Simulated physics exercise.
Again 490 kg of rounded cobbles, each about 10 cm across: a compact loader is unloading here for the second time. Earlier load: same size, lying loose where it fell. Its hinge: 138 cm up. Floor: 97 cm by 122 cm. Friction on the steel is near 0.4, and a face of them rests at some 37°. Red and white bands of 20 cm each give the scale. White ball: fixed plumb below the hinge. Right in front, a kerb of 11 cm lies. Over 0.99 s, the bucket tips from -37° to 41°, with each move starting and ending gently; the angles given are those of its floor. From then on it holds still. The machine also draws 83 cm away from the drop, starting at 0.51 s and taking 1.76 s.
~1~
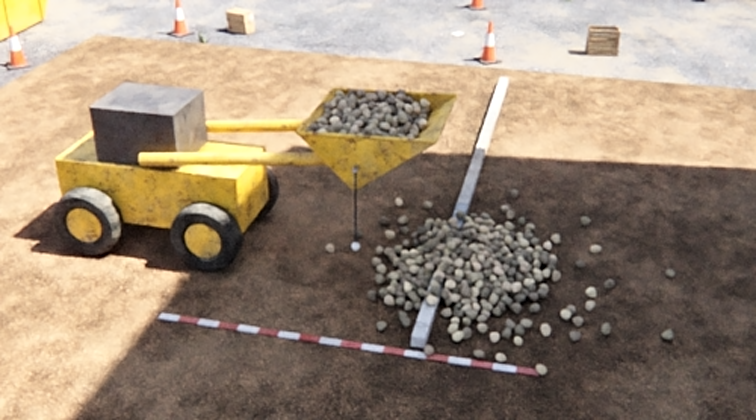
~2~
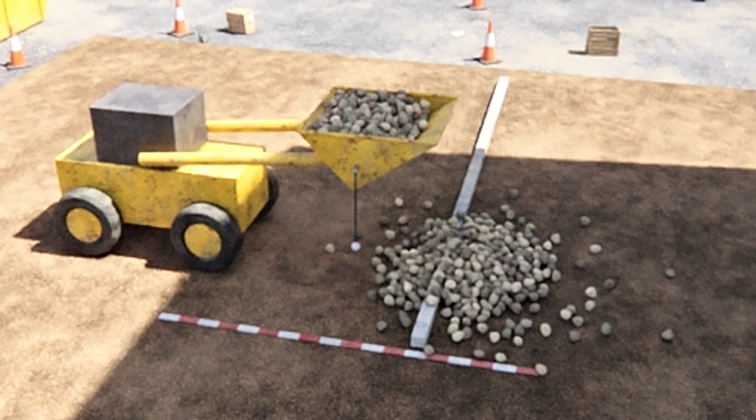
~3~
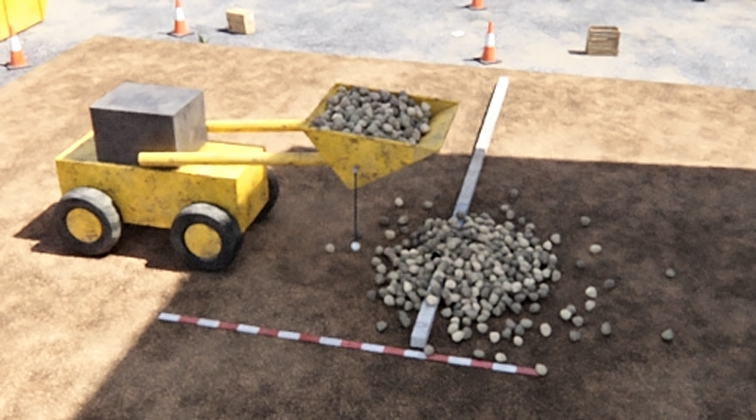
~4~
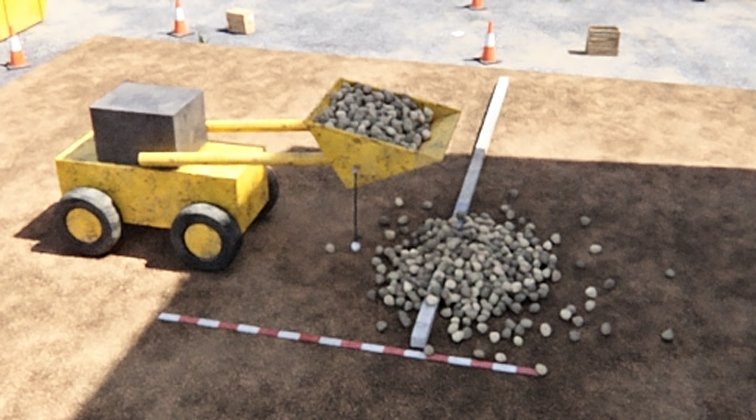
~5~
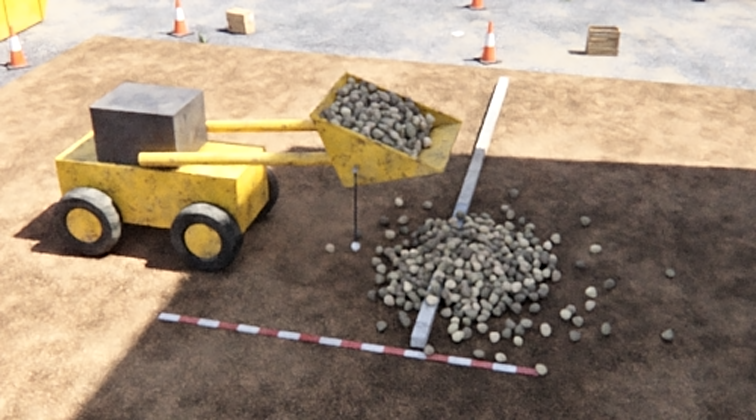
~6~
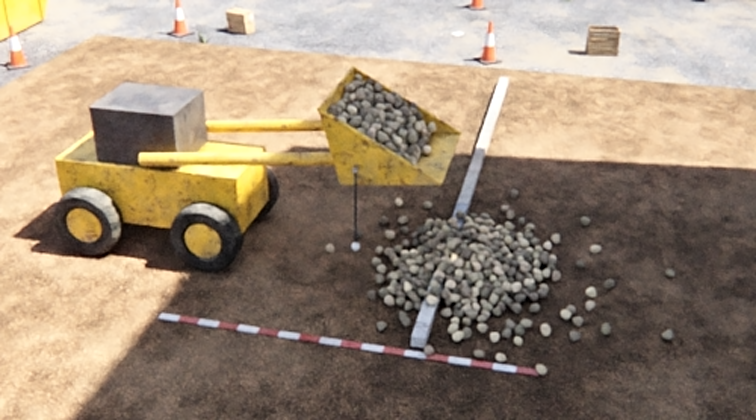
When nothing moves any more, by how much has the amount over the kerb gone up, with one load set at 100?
It has gone up by about 26 per cent of a load.
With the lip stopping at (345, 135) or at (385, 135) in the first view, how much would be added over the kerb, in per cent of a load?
Around 0 percent, then around 0 percent.
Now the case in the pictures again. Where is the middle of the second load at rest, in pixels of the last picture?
In the last view, about pixel (424, 253).
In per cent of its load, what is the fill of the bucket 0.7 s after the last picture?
Close to 45 in a hundred.
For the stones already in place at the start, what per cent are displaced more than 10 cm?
Around 10 in a hundred.
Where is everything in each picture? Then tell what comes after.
Lip at (436, 142), floor tilted -37°, highest stones at (386, 98). The earlier load is highest near (458, 257), 21 cm above ground level, 31 % on this side of the kerb, 69 % over the kerb, in the first picture.
Lip at (437, 144), floor tilted -35°, highest stones at (378, 97), in the second picture.
Lip at (439, 150), floor tilted -31°, highest stones at (357, 97), in the third picture.
Lip at (441, 160), floor tilted -24°, highest stones at (348, 94), in the fourth picture.
The bucket is at -16°, its lip at (442, 171); the top of the load is at (351, 90), in the fifth picture.
The bucket is at -7°, its lip at (441, 184); the top of the load is at (358, 87), in the sixth picture.
Then, 0.3 s after the last picture the floor is at 29°; in per cent of one load, 100 in the bucket, 31 on this side of the kerb, 69 over the kerb; the foremost stones are at (614, 284).
Then, 0.7 s after the last picture the floor is at 41°; in per cent of one load, 47 in the bucket, 84 on this side of the kerb, 69 over the kerb; the foremost stones are at (614, 284).
Then, 2.3 s after the last picture the floor is at 41°; in per cent of one load, 0 in the bucket, 105 on this side of the kerb, 95 over the kerb; the foremost stones are at (614, 284).
Then, 5.1 s after the last picture the floor is at 41°; in per cent of one load, 0 in the bucket, 105 on this side of the kerb, 95 over the kerb; the foremost stones are at (614, 284). Net gain over the kerb, 26.
